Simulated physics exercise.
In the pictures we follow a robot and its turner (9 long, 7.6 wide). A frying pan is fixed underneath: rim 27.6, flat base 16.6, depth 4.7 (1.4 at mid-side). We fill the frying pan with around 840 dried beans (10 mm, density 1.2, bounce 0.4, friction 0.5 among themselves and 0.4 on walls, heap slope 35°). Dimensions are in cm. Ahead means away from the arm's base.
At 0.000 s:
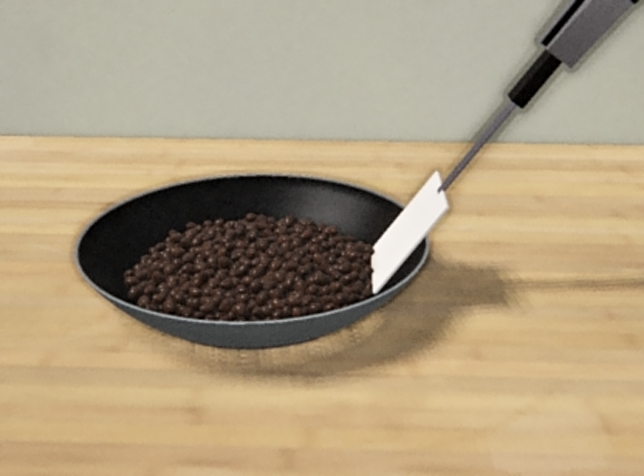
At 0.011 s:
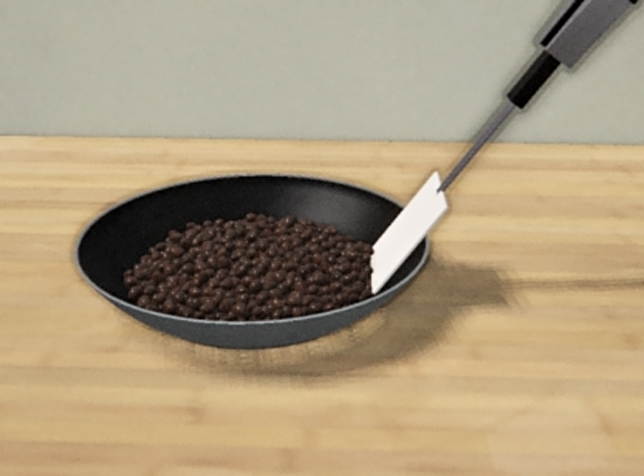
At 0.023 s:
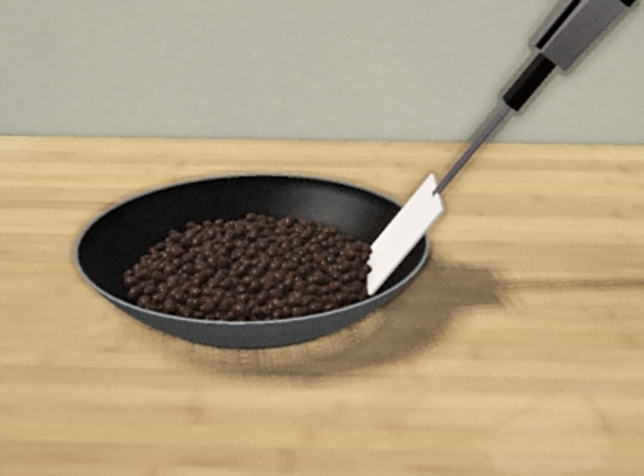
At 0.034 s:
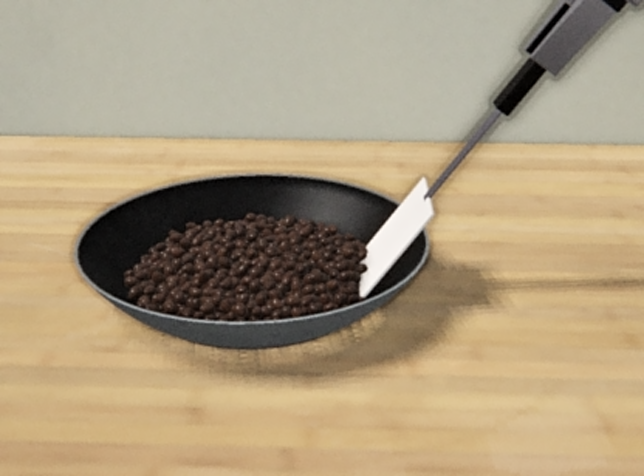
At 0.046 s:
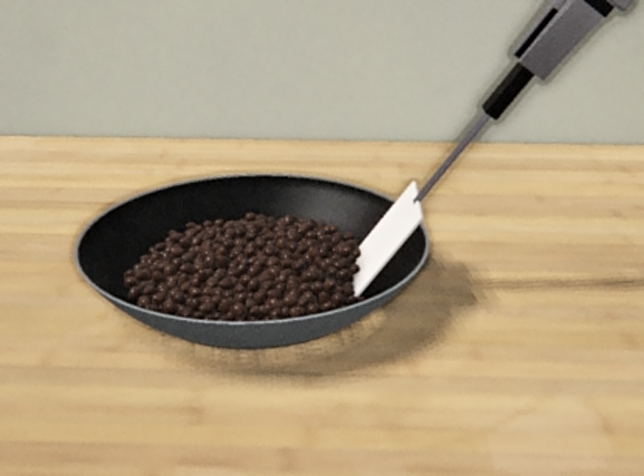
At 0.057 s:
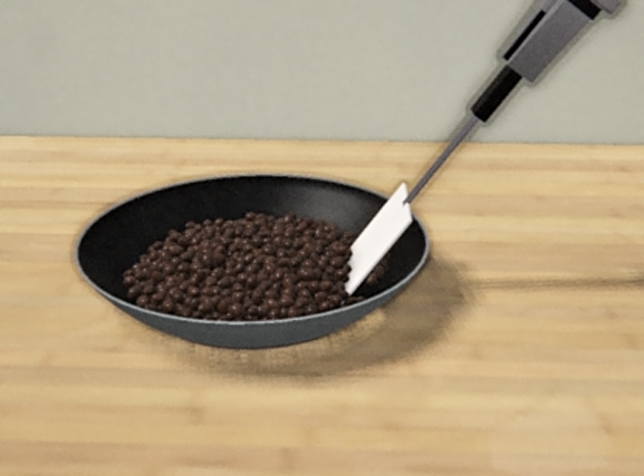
A white turner blade on a robot arm slid slowly a short way left inside a dark frying pan, pressing into the right side of a heap of dark brown beans, which barely shifted.
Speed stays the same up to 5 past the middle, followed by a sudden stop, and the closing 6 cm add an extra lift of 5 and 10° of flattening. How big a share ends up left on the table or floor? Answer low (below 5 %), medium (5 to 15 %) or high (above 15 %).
Low.
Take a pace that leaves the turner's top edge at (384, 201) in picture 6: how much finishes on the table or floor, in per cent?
I'd say around 15 per cent.
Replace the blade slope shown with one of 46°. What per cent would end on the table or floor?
About 5 per cent.
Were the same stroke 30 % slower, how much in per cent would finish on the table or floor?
Then roughly 0 percent.
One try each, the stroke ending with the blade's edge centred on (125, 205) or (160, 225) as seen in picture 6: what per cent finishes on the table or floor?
I'd say some 20 per cent, then some 10 per cent.
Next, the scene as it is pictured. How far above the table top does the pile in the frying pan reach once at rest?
Roughly 6.0 centimetres.
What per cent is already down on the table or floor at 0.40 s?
Some 2 per cent of the load.
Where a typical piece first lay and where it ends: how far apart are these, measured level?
The value is roughly 3 cm.
By 0.12 s, sloping 55°, highest piece 9 above the table; 841 in the frying pan, 3 on the blade or in flight.
By 0.17 s, sloping 51°, highest piece 13 above the table; 840 in the frying pan, 4 on the blade or in flight.
By 0.40 s, sloping 45°, highest piece 6 above the table; 823 in the frying pan, 17 on the table or floor, 4 on the blade or in flight.
By 1.45 s, sloping 45°, highest piece 6 above the table; 822 in the frying pan, 22 on the table or floor.
Final count, 822 in the frying pan, 22 on the table or floor. That is 3 % on the table or floor.
